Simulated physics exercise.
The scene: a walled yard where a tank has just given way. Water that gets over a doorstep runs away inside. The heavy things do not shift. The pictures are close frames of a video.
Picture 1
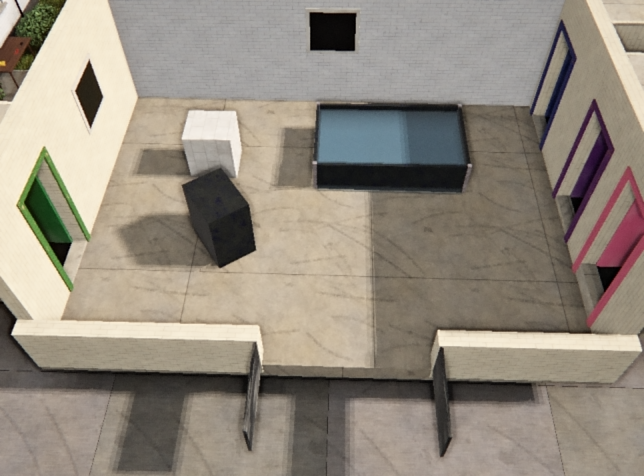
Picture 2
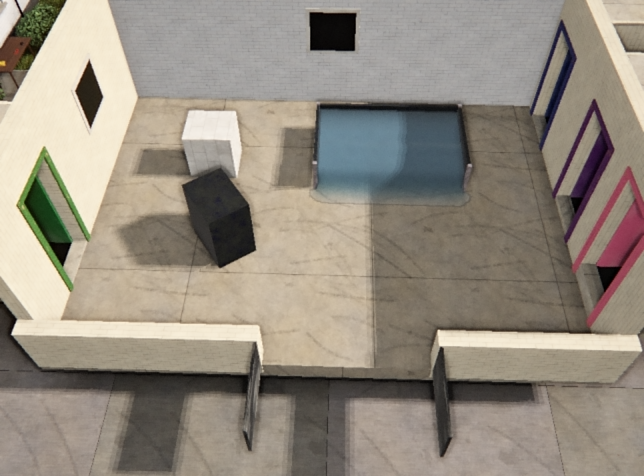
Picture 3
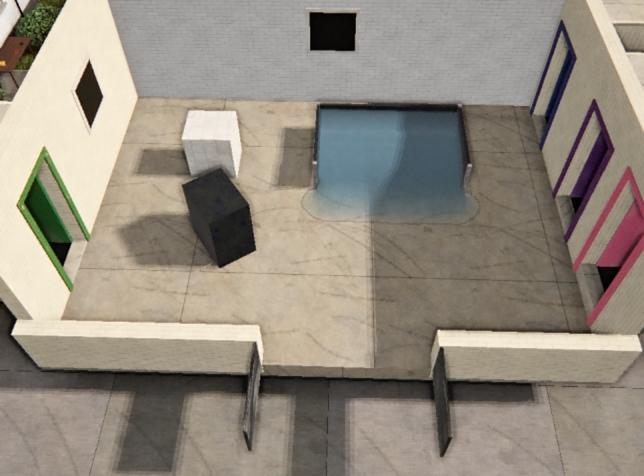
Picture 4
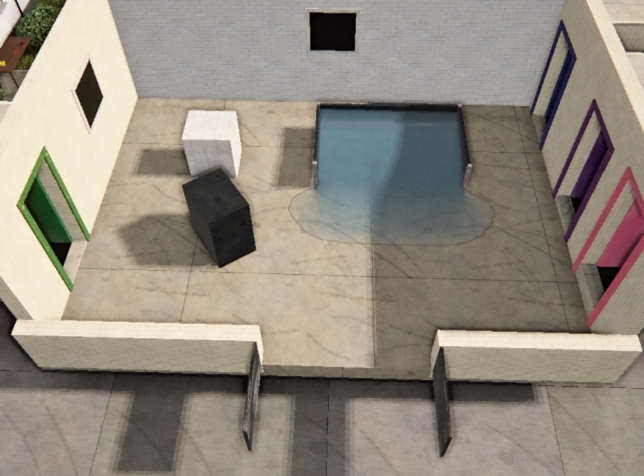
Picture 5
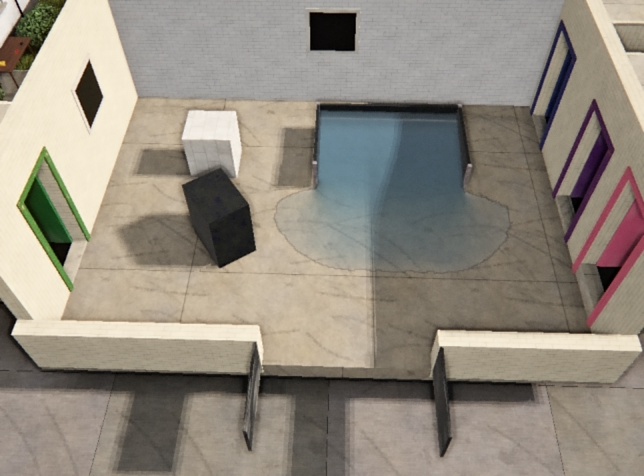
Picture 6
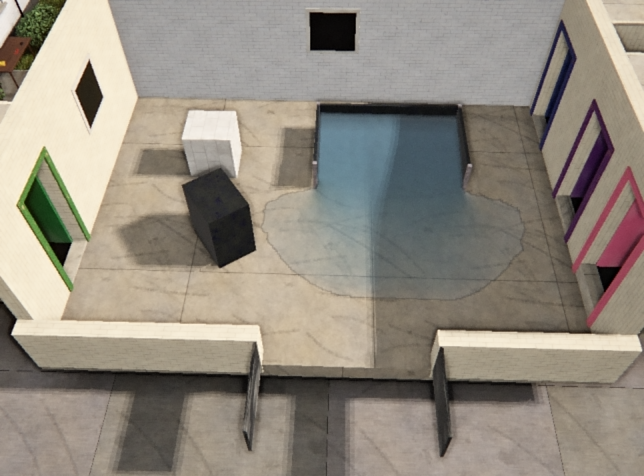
A walled yard with a pale stone floor is seen from high above, with a grey brick wall at the back, a green-framed doorway on the left, and blue, purple and pink ones on the right. A dark-rimmed tank of blue water stands against the back wall, right of a white block and a tilted black one. The tank's front opens and water pours out, spreading forward in a widening rounded sheet, while the camera stays still.
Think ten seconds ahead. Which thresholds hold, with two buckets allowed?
In the end: The purple door stays under that; the blue door takes more than that; the green door stays under that; the pink door stays under that.
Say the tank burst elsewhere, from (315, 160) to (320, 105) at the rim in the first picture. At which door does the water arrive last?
That is the purple door.
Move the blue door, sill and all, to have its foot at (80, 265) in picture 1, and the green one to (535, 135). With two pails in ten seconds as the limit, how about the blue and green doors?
My reading: The blue door is under; the green door is over.
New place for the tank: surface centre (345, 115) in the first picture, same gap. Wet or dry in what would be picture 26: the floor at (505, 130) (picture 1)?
Verdict: Free of water.
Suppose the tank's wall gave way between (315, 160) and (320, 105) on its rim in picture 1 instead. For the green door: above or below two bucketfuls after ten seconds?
My reading: The green door lets more in.
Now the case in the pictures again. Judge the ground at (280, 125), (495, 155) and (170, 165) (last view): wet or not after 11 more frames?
In that order: Dry, dry, no water.
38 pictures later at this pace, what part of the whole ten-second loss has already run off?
Near 80 in a hundred.
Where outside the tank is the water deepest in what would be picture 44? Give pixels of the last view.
Roughly at (526, 107).
A moment on, water covers 35 % of the floor; the purple door not reached, the blue door not reached, the green door not reached, the pink door not reached.
Next, water covers 40 % of the floor; the purple door wet at the sill, nothing in, the blue door not reached, the green door not reached, the pink door wet at the sill, nothing in.
Then, water covers 45 % of the floor; the purple door wet at the sill, nothing in, the blue door not reached, the green door not reached, the pink door wet at the sill, nothing in.
Later, water covers 60 % of the floor; the purple door wet at the sill, nothing in, the blue door wet at the sill, nothing in, the green door wet at the sill, nothing in, the pink door wet at the sill, nothing in.
In the end, water covers 70 % of the floor; the purple door wet at the sill, nothing in, the blue door over two buckets in, the green door wet at the sill, nothing in, the pink door wet at the sill, nothing in.
